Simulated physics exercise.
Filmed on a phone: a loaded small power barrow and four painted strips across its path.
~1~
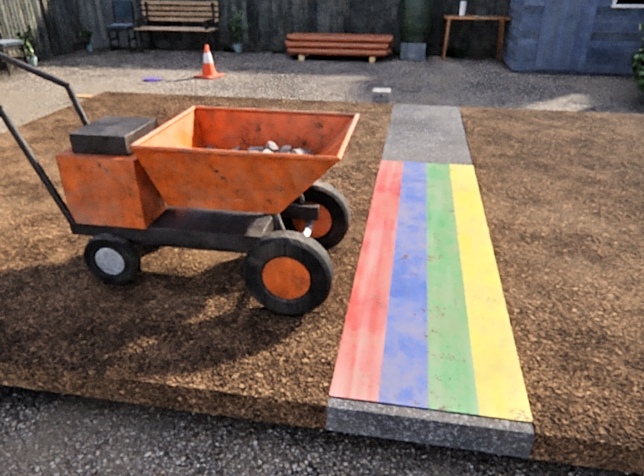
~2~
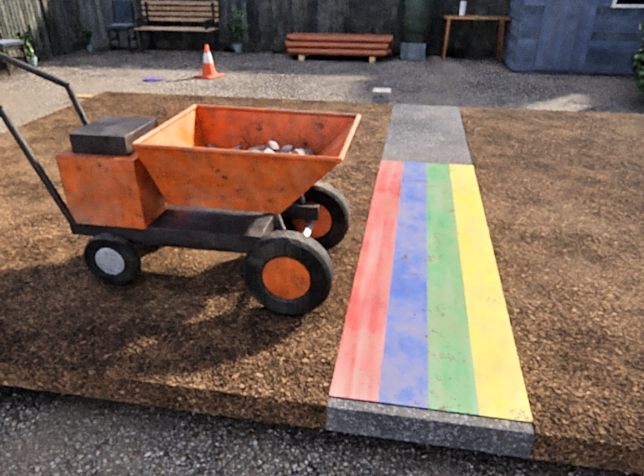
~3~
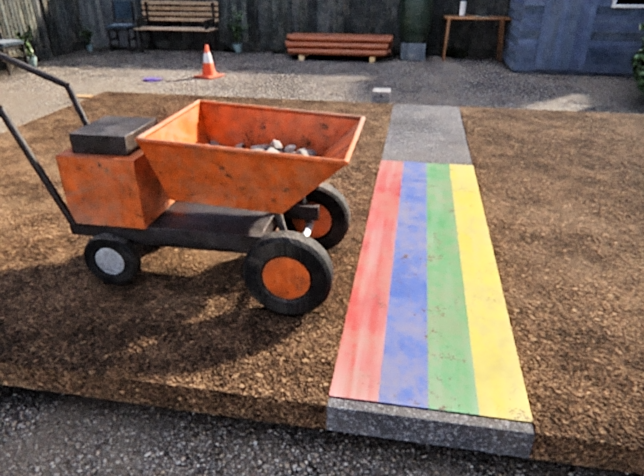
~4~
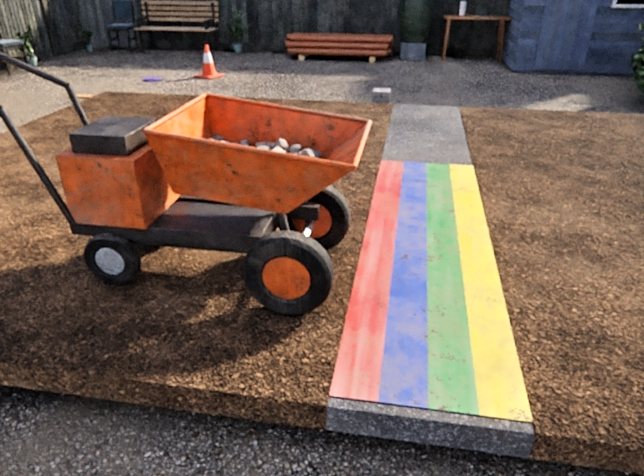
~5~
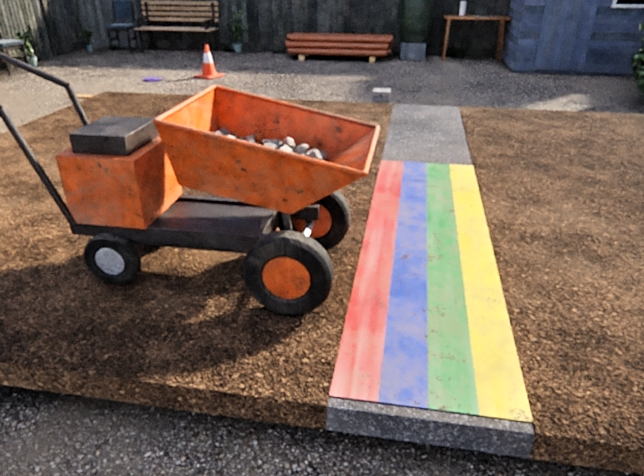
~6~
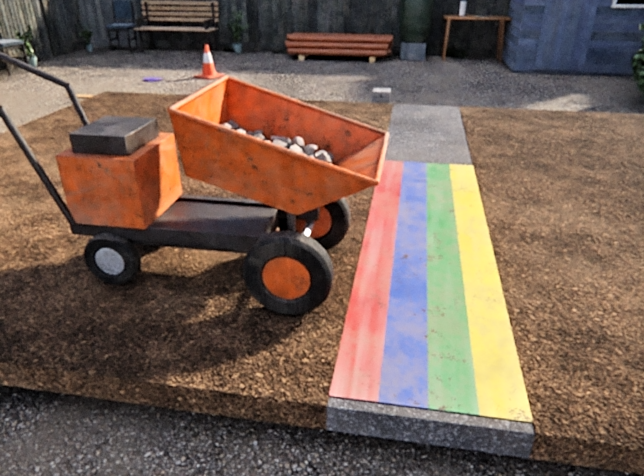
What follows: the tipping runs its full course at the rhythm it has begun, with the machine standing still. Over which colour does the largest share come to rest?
Most lies over the green band.
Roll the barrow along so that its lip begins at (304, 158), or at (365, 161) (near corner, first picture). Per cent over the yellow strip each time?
Roughly 10 per cent, and 40 per cent.
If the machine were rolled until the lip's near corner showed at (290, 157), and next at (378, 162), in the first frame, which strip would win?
In turn: The blue strip; that yellow strip.
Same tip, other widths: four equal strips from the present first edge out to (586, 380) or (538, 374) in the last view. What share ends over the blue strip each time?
Roughly 30 per cent, and 10 per cent.
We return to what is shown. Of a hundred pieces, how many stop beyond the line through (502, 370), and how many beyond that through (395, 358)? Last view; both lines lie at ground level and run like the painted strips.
The first gives 20 %, the second 80 %.
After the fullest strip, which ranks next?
It is yellow.
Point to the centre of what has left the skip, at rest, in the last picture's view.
Roughly at (461, 287).
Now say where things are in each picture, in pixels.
Lip of the skip at (337, 160), level; top of the load at (263, 162), broken stones; red strip at (361, 349); blue strip at (405, 354); green strip at (450, 359); yellow strip at (496, 364), in the first frame.
Lip of the skip at (339, 160), level; top of the load at (264, 161), in the second frame.
Lip of the skip at (345, 163), tipped barely; top of the load at (246, 160), in the third frame.
Lip of the skip at (354, 168), tipped a little; top of the load at (251, 158), in the fourth frame.
Lip of the skip at (364, 174), tipped a little; top of the load at (222, 157), in the fifth frame.
Lip of the skip at (376, 183), tipped clearly; top of the load at (230, 150); red strip at (361, 349); blue strip at (405, 354); green strip at (450, 359); yellow strip at (496, 364), in the sixth frame.
Soon, skip tipped steeply; all in the skip.
A while on, skip tipped right over; most in the skip; a stray few over the blue strip; a small part over the green strip.
Towards the end, skip tipped right over; about a quarter in the skip; a small part over the blue strip; about a third over the green strip; about a quarter over the yellow strip; a small part off the paint.
Finally, skip tipped right over; about a quarter in the skip; none over the red strip; a small part over the blue strip; about a third over the green strip; about a quarter over the yellow strip; a small part off the paint.
